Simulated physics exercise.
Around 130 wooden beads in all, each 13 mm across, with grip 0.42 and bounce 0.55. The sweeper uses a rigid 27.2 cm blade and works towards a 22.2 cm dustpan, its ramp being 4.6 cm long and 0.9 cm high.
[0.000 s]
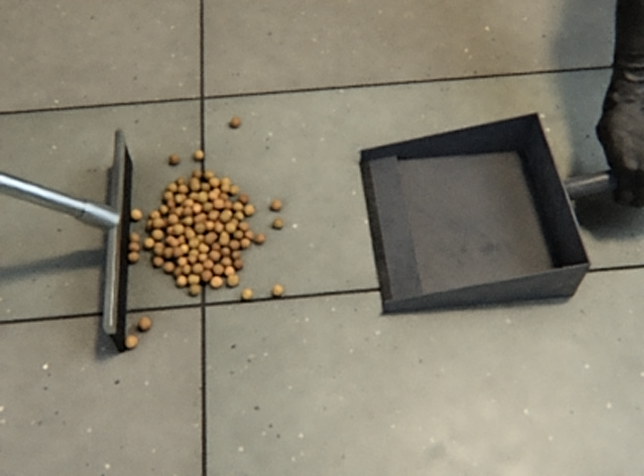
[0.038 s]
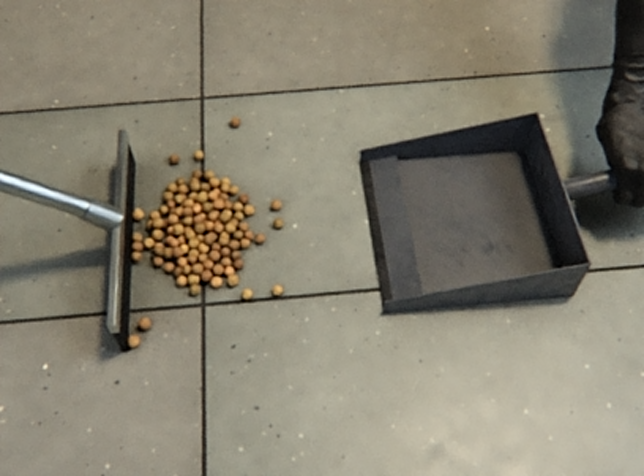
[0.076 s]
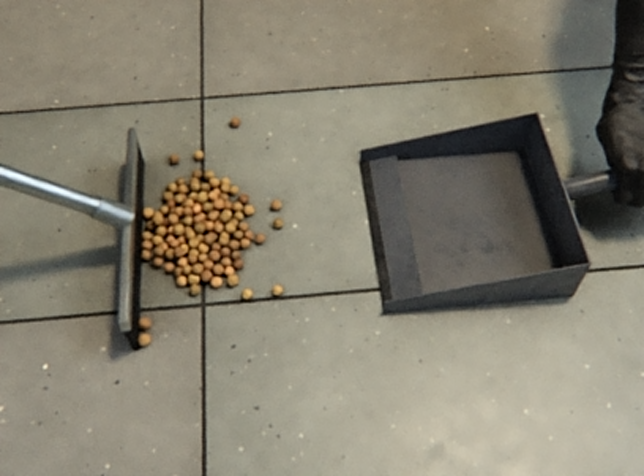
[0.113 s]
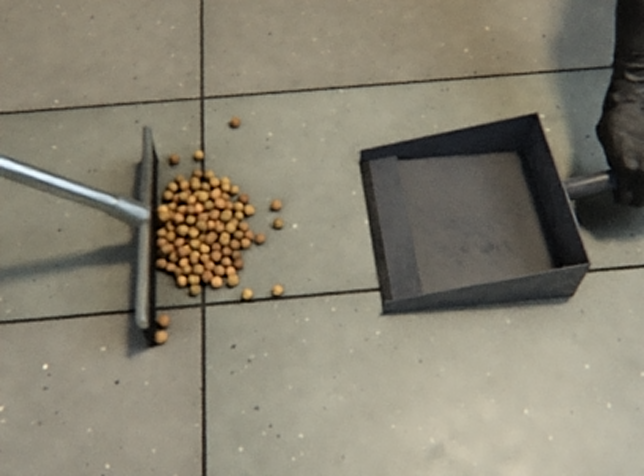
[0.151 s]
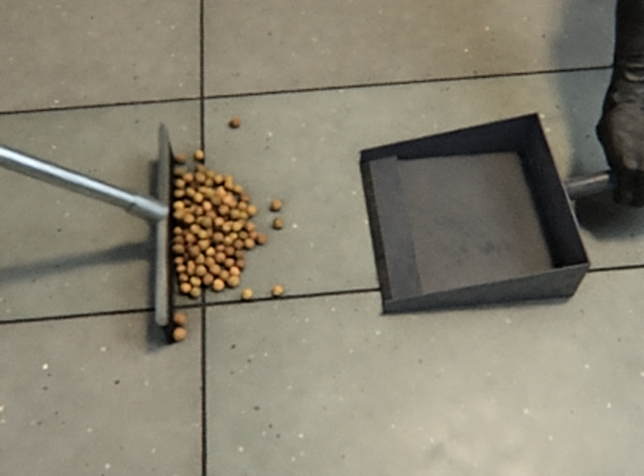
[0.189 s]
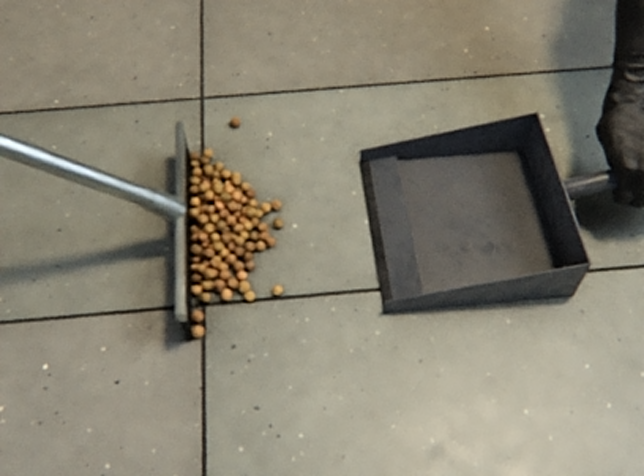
The footage shows a flat blade on a metal handle moving a short way right across grey tiles, meeting a pile of small round brown beads and pushing them together, while a dark-gloved hand keeps a black dustpan still.
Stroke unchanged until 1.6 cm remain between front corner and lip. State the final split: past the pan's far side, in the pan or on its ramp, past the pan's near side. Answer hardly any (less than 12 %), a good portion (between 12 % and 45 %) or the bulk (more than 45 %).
Far side: A good portion; pan: The bulk; near side: Hardly any.
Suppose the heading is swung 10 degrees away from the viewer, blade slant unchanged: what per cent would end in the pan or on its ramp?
Estimate: 45 % in pan or on ramp.
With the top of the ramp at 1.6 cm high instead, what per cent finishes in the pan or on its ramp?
I'd guess close to 45 per cent.
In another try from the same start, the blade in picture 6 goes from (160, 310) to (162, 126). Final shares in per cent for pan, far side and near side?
You'd see pan at 40, far at 30 and near at 5.
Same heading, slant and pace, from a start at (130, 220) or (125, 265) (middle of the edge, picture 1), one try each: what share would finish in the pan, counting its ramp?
First try about 50 per cent, second about 55 per cent.
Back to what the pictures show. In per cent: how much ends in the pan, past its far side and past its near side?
Far: 20; pan: 55; near: 5 (percent).
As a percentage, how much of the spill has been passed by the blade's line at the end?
Near 0 percent, give or take.
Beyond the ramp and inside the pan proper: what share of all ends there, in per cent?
Roughly 25 percent.
After 0.38 s, middle of the blade 12 cm from the lip; 0 % over the lip, far side 15 %, near side 0 %.
Then, at 0.51 s, middle of the blade 5 cm from the lip; 5 % over the lip, far side 20 %, near side 5 %.
After 0.77 s, middle of the blade 2 cm from the lip; 55 % over the lip, far side 20 %, near side 5 %.
By 1.5 s all is still; far side 20 %, pan 55 %, near side 5 %, in front of the lip or behind the blade 20 %.
